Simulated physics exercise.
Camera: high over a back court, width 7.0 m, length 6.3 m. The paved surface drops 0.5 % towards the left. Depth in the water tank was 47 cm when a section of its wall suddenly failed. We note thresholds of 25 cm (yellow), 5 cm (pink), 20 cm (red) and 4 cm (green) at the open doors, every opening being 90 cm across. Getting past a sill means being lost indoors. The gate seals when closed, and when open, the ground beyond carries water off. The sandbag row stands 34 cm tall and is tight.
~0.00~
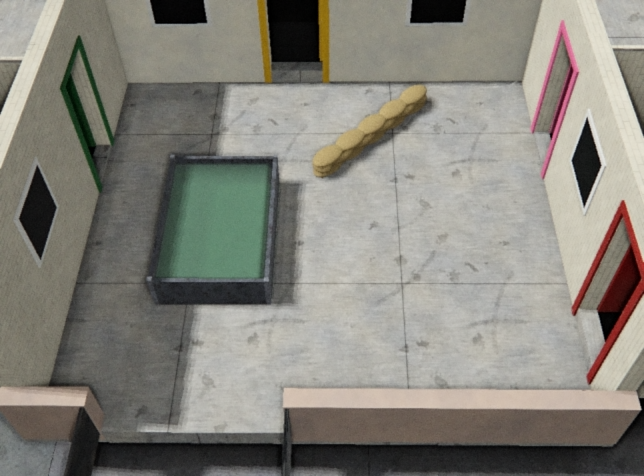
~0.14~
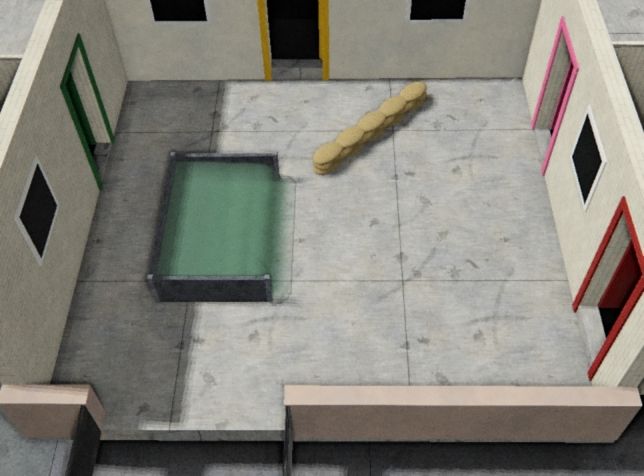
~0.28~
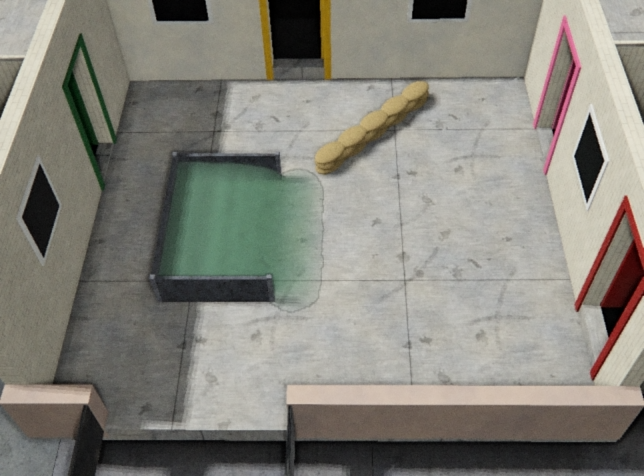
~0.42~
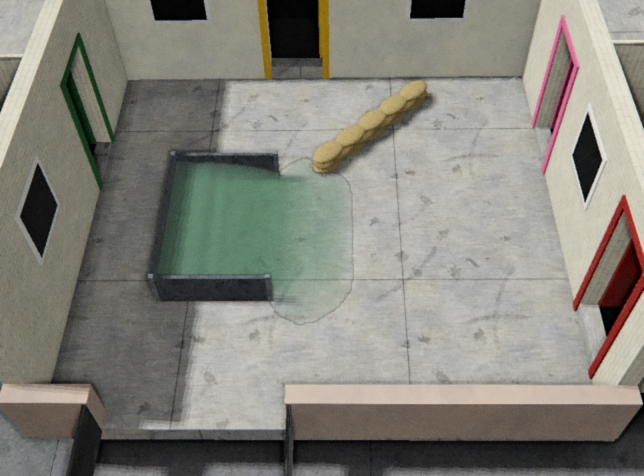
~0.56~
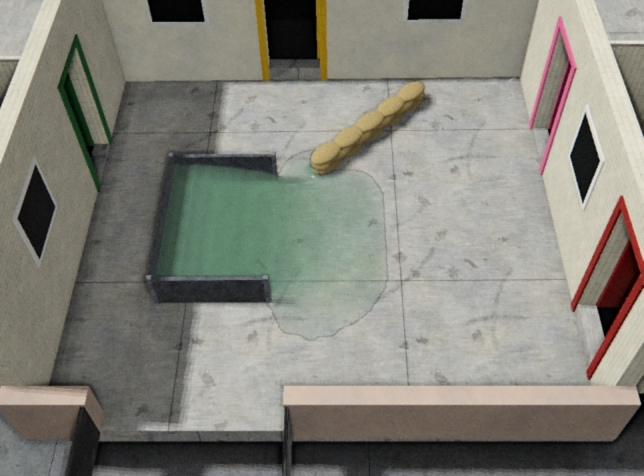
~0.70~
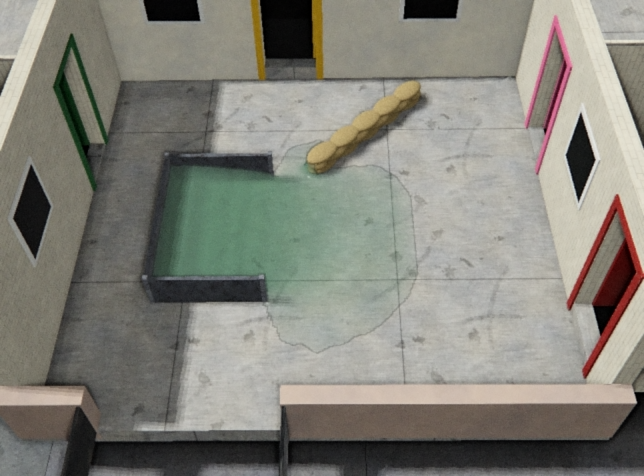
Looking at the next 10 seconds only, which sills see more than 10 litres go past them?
Outcome: Yellow door: Fails to top it. Pink door: Tops it. Red door: Fails to top it. Green door: Fails to top it.
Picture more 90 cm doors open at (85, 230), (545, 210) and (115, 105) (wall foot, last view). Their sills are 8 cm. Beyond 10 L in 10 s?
Door 1: Lower; door 2: Higher; door 3: Lower.
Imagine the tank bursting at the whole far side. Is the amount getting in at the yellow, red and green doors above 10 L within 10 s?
For yellow, too little; for red, too little; for green, too much.
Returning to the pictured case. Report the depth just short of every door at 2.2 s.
Door by door in cm, yellow shows 0, pink shows 10, red shows 10, green shows 0.
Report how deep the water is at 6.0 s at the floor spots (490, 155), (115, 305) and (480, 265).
Roughly 5, 0 and 7 cm, in turn.
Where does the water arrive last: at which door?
Green.
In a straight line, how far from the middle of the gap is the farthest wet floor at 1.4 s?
It comes to some 4.0 metres.
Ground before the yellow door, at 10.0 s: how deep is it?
Depth: Approx. 1.0 cm.
After 1.4 s water covers 30 % of the floor and is deepest (20 cm) near (314, 176); yellow door not reached, pink door not reached, red door not reached, green door not reached.
After 2.2 s water covers 45 % of the floor and is deepest (22 cm) near (540, 209); yellow door not reached, pink door 10 cm at the sill, 1 L in, red door 10 cm at the sill, 0 L in, green door not reached.
After 3.5 s water covers 50 % of the floor and is deepest (22 cm) near (577, 371); yellow door 3 cm at the sill, 0 L in, pink door 11 cm at the sill, 33 L in, red door 12 cm at the sill, 0 L in, green door not reached.
After 6.0 s water covers 60 % of the floor and is deepest (10 cm) near (420, 97); yellow door 4 cm at the sill, 0 L in, pink door 5 cm at the sill, 49 L in, red door 7 cm at the sill, 0 L in, green door not reached.
After 10.0 s water covers 85 % of the floor and is deepest (8 cm) near (39, 413); yellow door 1 cm at the sill, 0 L in, pink door 5 cm at the sill, 52 L in, red door 2 cm at the sill, 0 L in, green door 3 cm at the sill, 0 L in.
